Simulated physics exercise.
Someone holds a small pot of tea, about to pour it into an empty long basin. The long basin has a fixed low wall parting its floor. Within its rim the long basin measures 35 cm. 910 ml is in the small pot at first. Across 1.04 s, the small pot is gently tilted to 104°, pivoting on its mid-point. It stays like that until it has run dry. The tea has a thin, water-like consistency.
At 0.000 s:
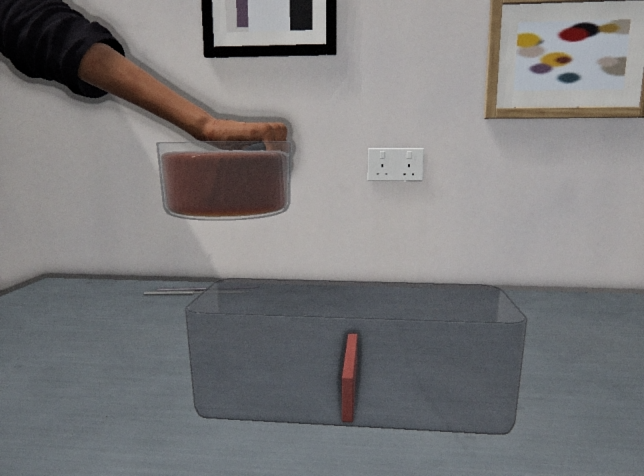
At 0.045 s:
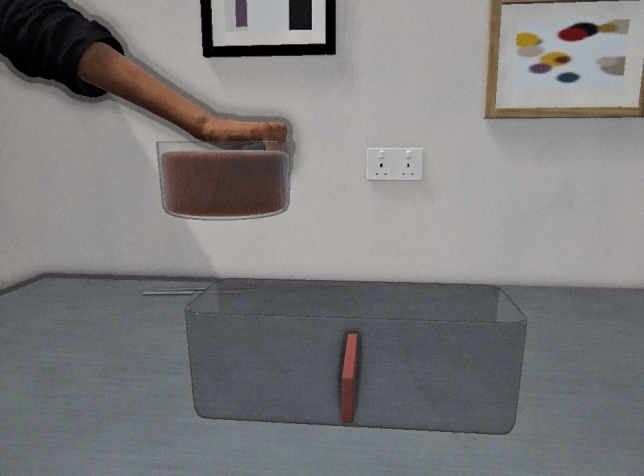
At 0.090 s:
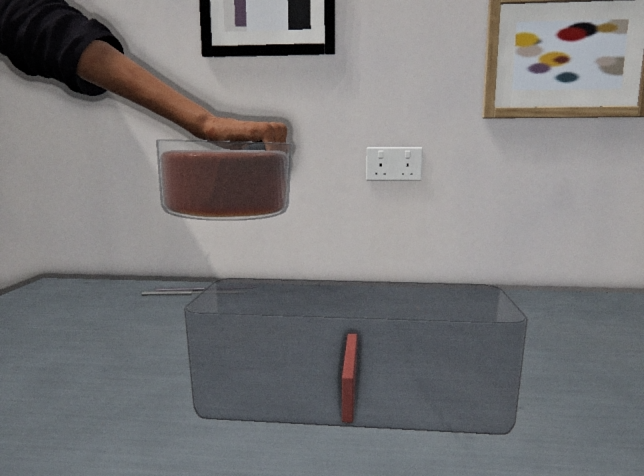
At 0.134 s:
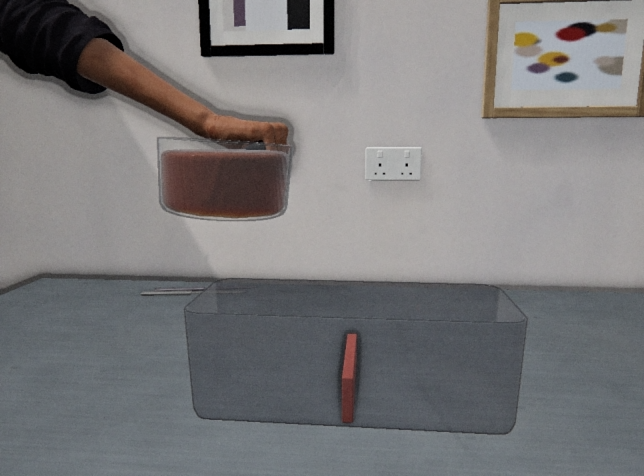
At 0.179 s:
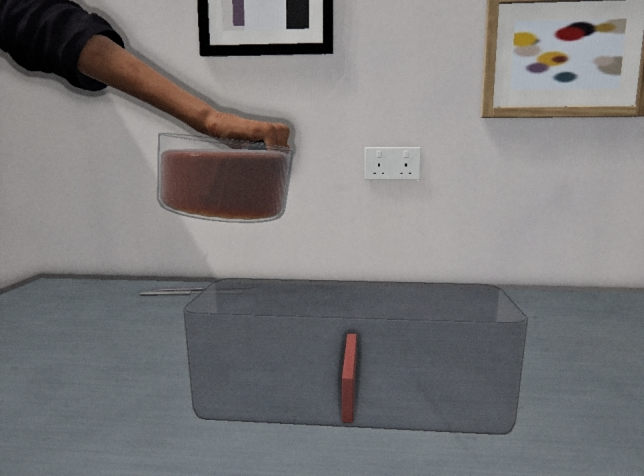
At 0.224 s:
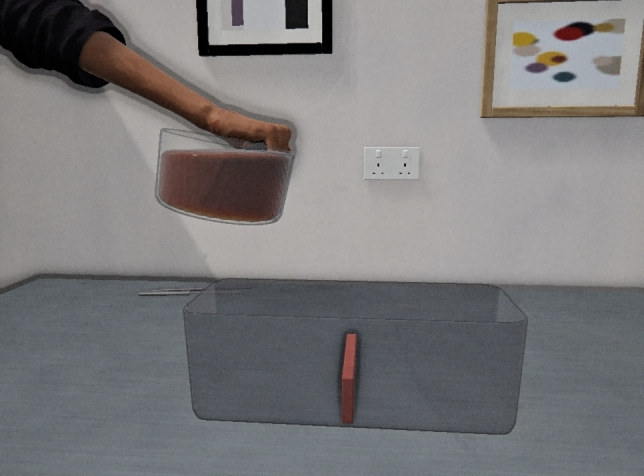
On a grey tabletop against a pale wall, a long, clear, empty basin stands with a small red upright piece at its middle, while a hand holds a clear pot of reddish-brown tea above its left end. The pot stays level at first, then the hand slowly tilts it slightly down to the right.
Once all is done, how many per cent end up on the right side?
Roughly 54 percent ends up on the right side.
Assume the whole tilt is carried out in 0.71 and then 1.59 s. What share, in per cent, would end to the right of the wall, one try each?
Try 1: Approx. 40 %; try 2: Approx. 60 %.
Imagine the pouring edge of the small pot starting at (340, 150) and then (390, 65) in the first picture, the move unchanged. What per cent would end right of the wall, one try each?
It comes to 85 per cent, and then 85 per cent.
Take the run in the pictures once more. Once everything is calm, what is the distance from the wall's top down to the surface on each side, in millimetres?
Roughly 32 mm on the left side and roughly 28 mm on the right.
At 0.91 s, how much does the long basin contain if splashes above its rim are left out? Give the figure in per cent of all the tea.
It works out near 80 per cent.
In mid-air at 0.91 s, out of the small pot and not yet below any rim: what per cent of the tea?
Around 9 per cent of the liquid is in flight.
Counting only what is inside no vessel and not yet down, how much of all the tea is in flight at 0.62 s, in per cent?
Share: Roughly 32 per cent.
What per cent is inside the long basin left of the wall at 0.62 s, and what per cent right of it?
About 4 left, 9 right.
After 0.62 s the tilt is 67° and 56 per cent is still to pour, 4 is left of the wall and 9 right of it.
After 0.91 s the tilt is 100° and 10 per cent is still to pour, 28 is left of the wall and 53 right of it.
After 1.21 s the tilt is 104° and 1 per cent is still to pour, 44 is left of the wall and 53 right of it.
After 1.54 s the tilt is 104° and 0 per cent is still to pour, 46 is left of the wall and 53 right of it.
In the end 46 per cent lies left of the wall, 54 right of it and 1 outside.
